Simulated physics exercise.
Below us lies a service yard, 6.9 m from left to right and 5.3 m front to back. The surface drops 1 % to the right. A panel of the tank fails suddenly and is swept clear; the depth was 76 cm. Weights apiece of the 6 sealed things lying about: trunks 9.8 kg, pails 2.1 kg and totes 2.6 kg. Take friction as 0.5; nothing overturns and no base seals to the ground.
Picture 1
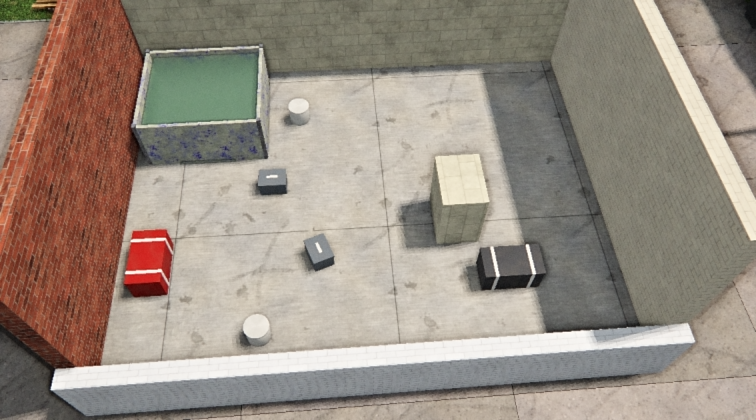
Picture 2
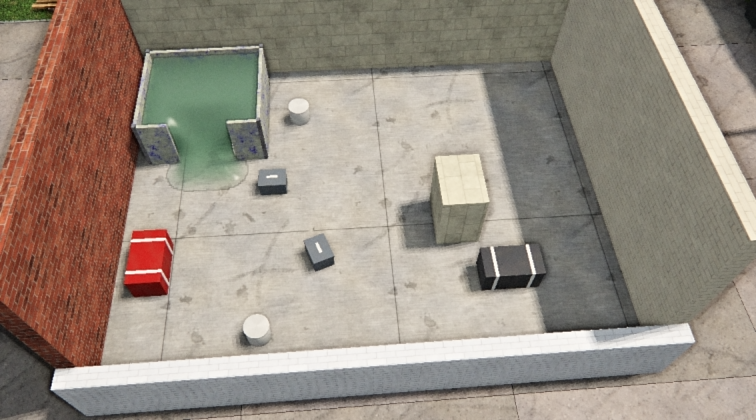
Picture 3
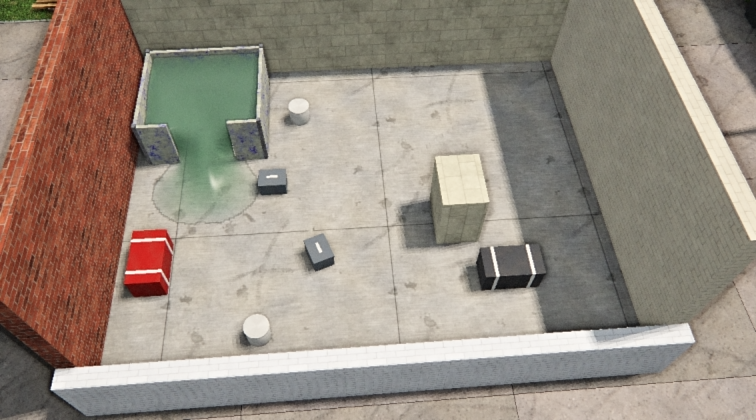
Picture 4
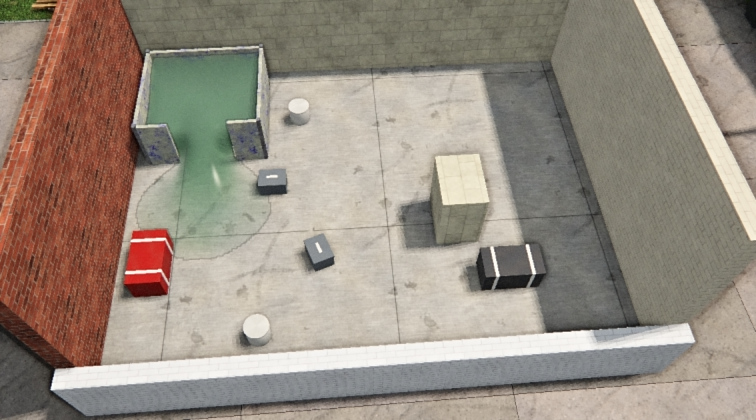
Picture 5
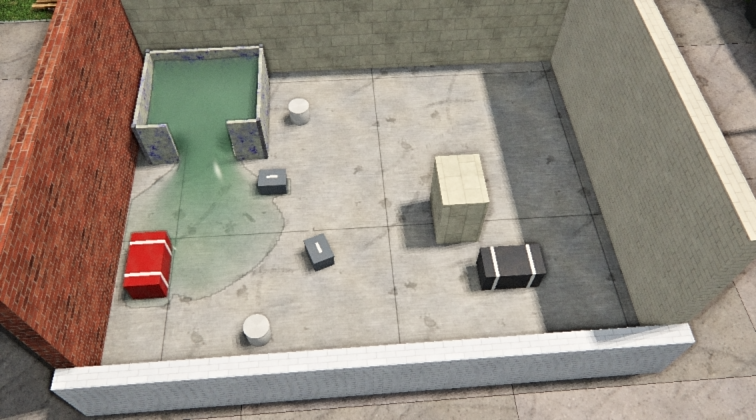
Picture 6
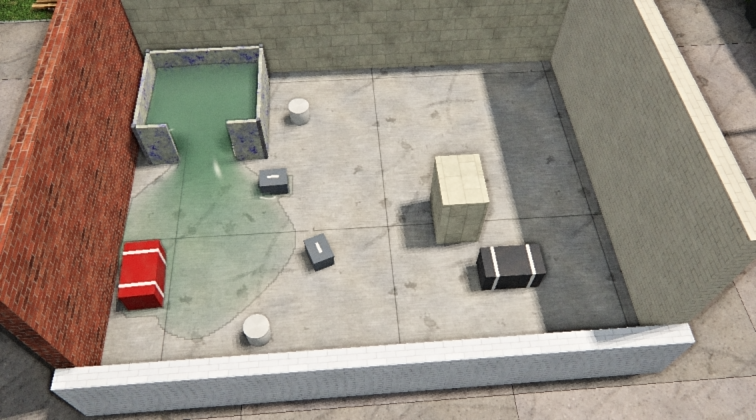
A large tank in the corner of a walled yard opened at the front, and green water poured out and spread across the concrete, reaching the red trunk and shifting it slightly.
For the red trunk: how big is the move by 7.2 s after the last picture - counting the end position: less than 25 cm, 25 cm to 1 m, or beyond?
The red trunk gets carried off.
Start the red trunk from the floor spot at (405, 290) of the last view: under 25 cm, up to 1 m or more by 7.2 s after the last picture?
It gets carried off.
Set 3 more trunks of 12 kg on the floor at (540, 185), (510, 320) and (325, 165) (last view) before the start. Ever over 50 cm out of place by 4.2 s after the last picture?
In turn: Less, more, less.
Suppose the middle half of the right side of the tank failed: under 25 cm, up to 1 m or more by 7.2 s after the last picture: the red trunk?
Then the red trunk stays put.
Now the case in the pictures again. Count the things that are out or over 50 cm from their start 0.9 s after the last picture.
3 of them.
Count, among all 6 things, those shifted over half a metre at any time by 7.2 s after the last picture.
I count 4.
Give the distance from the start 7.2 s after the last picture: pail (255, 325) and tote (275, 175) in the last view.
In that order: 450 cm, 50 cm.
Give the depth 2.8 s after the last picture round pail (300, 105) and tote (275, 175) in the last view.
Roughly 0 and 1 cm.
Then, 0.9 s after the last picture the red trunk is near (104, 331), 1.2 m from its start, afloat; 2 afloat.
Then, 2.8 s after the last picture the red trunk is near (191, 324), 1.3 m from its start, afloat; 3 afloat.
Then, 4.8 s after the last picture the red trunk is near (364, 270), 2.9 m from its start, afloat; 4 afloat.
Then, 7.2 s after the last picture the red trunk is near (554, 194), 5.6 m from its start, afloat; 4 afloat.
